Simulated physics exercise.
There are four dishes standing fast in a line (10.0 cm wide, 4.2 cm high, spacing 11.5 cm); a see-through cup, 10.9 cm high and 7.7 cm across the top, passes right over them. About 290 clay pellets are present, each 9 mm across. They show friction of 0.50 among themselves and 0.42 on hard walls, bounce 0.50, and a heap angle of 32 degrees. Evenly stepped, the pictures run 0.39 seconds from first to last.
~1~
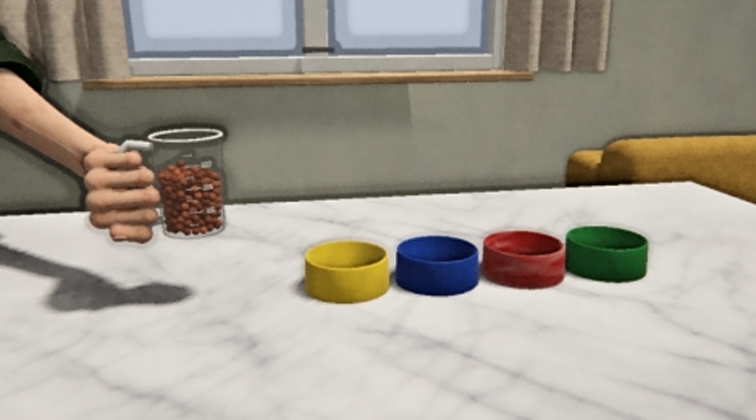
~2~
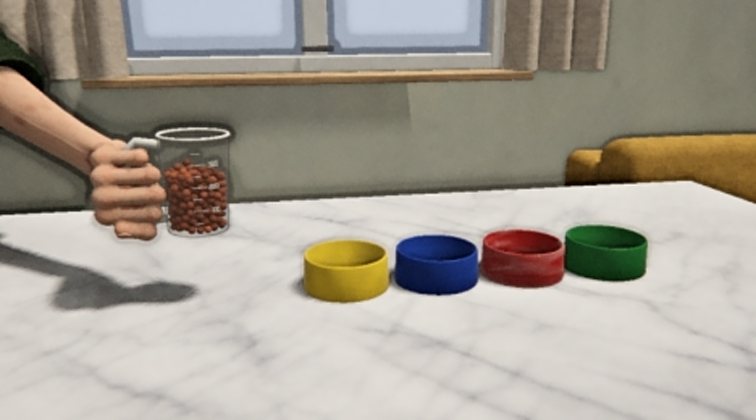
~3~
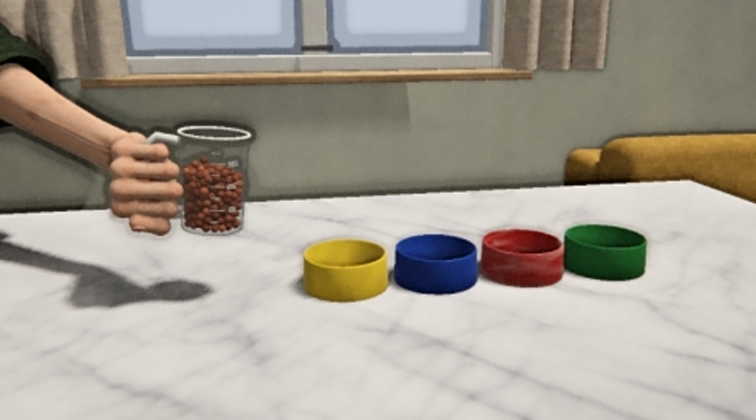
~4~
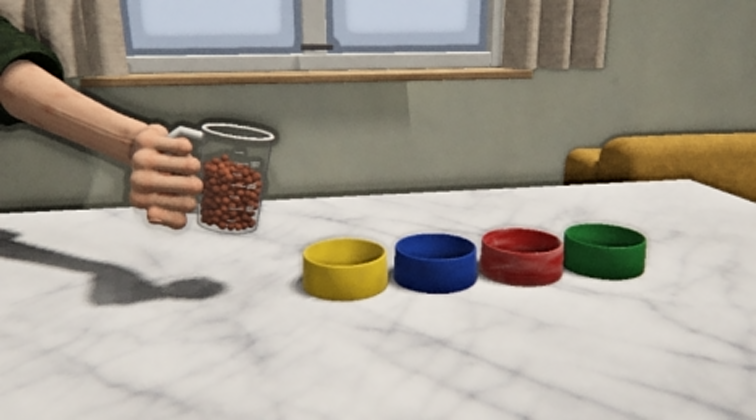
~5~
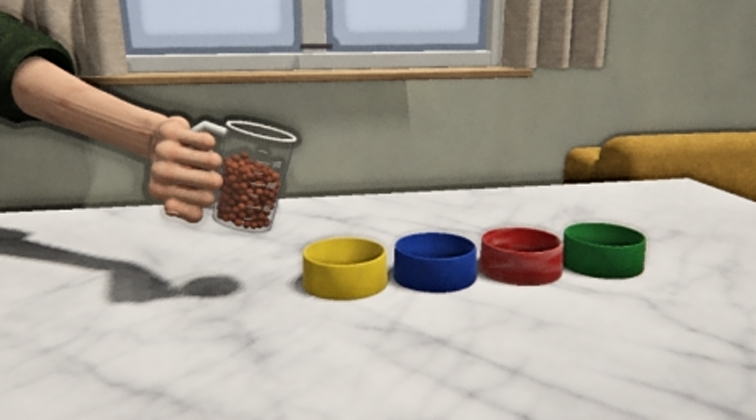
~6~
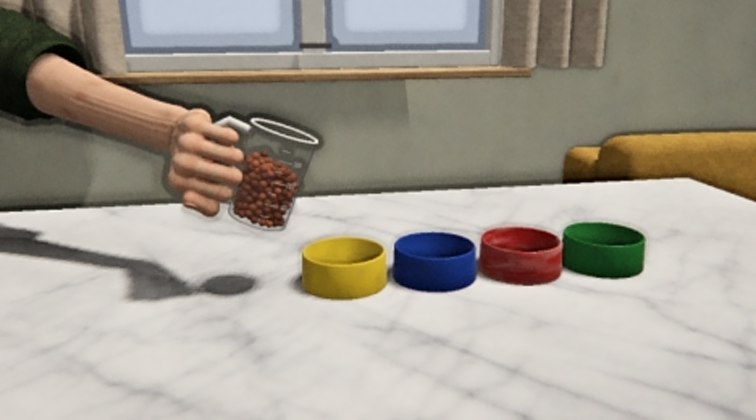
A hand reaches in from the left, its forearm bare below a dark green sleeve, over a white marble table seen from slightly above, with a curtained window and a mustard sofa behind. It grips a clear cup of reddish-brown pellets, left of yellow, blue, red and green dishes in a row. The hand moves the cup steadily right, gradually tilting it rightward, while the dishes stay put.
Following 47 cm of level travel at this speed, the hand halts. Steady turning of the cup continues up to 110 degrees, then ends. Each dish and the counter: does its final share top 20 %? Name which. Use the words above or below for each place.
Red dish: Below; blue dish: Below; green dish: Above; yellow dish: Below; counter: Below.
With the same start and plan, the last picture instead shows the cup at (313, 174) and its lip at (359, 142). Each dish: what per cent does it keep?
Red: 0 / blue: 0 / green: 100 / yellow: 0.
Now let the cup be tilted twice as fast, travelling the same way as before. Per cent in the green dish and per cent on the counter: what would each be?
Then green ends at 40 and the counter at 10.
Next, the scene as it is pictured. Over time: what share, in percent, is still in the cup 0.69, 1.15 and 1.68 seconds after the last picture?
One after the other: 100, 100, 45 in a hundred.
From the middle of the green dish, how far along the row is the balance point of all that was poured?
About 1 cm to its right.
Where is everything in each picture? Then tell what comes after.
In the first picture, cup at (190, 183), tilt 0 degrees, lip at (221, 135), moved 0.0 cm; middle of the pieces at (194, 202); yellow dish at (346, 255); blue dish at (437, 249); red dish at (524, 243); green dish at (607, 238).
In the second picture, cup at (196, 182), tilt 2 degrees, lip at (228, 134), moved 0.7 cm; middle of the pieces at (199, 201).
In the third picture, cup at (213, 181), tilt 6 degrees, lip at (249, 136), moved 2.7 cm; middle of the pieces at (215, 199).
In the fourth picture, cup at (233, 179), tilt 11 degrees, lip at (272, 137), moved 4.9 cm; middle of the pieces at (232, 198).
In the fifth picture, cup at (252, 177), tilt 15 degrees, lip at (295, 139), moved 7.1 cm; middle of the pieces at (249, 196).
In the sixth picture, cup at (271, 176), tilt 20 degrees, lip at (317, 142), moved 9.4 cm; middle of the pieces at (266, 194); yellow dish at (344, 251); blue dish at (435, 245); red dish at (521, 239); green dish at (604, 234).
Then, 0.69 s after the last picture, tilt 62 degrees; cup holds 100 %.
Then, 1.15 s after the last picture, tilt 90 degrees; cup holds 100 %.
Then, 1.68 s after the last picture, tilt 110 degrees; cup holds 45 %, green 45 %.
In the end, red 0 %, blue 0 %, green 95 %, yellow 0 %, counter 5 %.
